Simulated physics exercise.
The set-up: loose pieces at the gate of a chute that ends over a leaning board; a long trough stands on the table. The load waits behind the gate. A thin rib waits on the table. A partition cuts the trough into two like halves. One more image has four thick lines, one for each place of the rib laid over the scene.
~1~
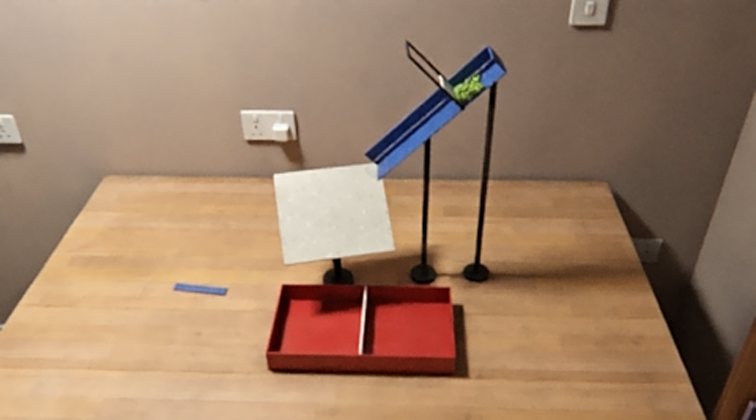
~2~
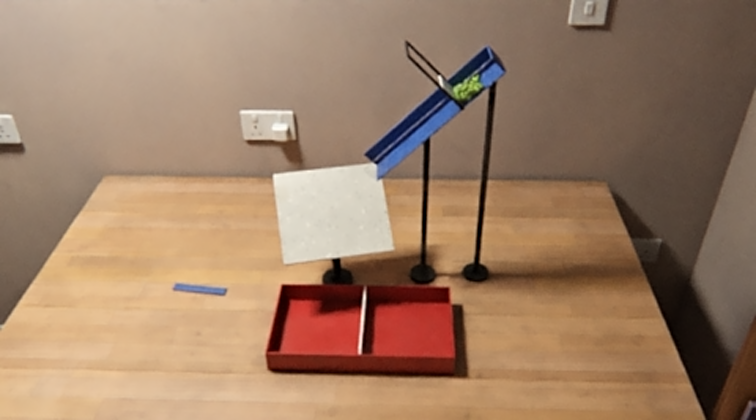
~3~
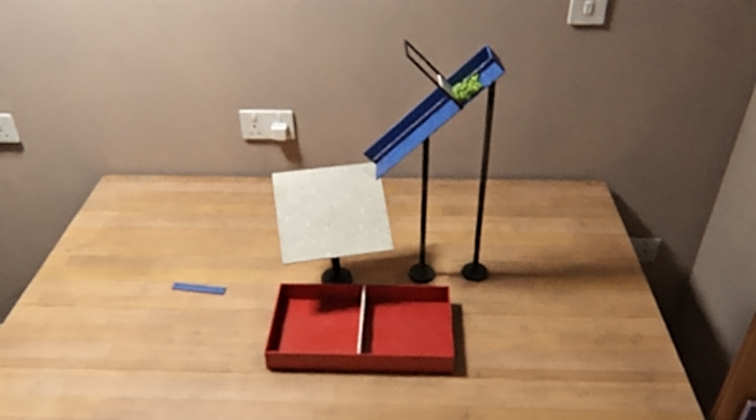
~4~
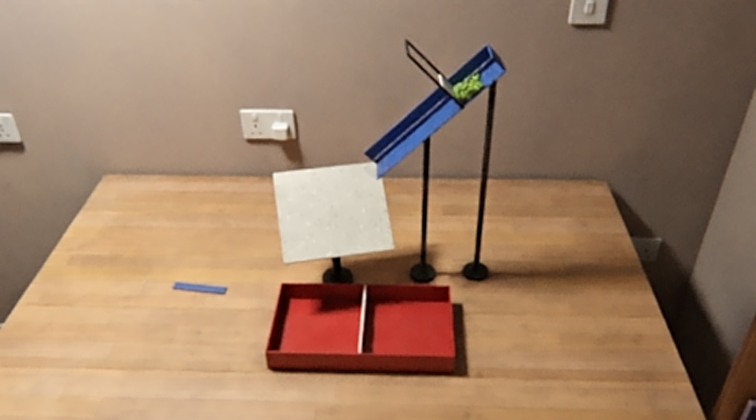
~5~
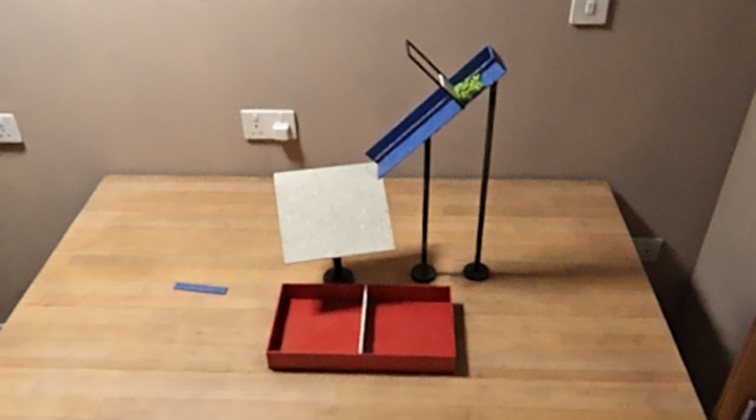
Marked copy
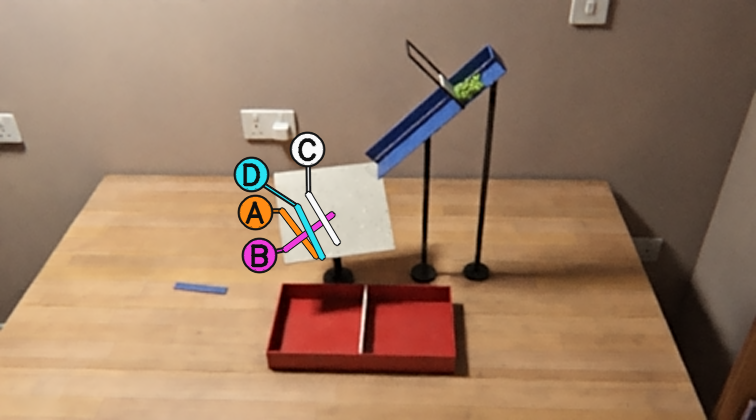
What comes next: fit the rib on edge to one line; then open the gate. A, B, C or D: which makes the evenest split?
The best line is C.
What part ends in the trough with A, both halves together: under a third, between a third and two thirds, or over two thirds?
Over two thirds.
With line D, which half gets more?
More lands on the left.
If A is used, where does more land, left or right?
More lands on the left.
On the marked copy, line A from (282, 211) to (316, 256); line B from (331, 214) to (285, 249); line C from (308, 194) to (337, 242); line D from (297, 206) to (322, 257).
Choosing A, of what is caught, nearly all in the left half, a small part in the right.
Choosing B, of what is caught, nearly all in the left half, a small part in the right.
Choosing C, of what is caught, about a third in the left half, about two thirds in the right.
Choosing D, of what is caught, most in the left half, a small part in the right.
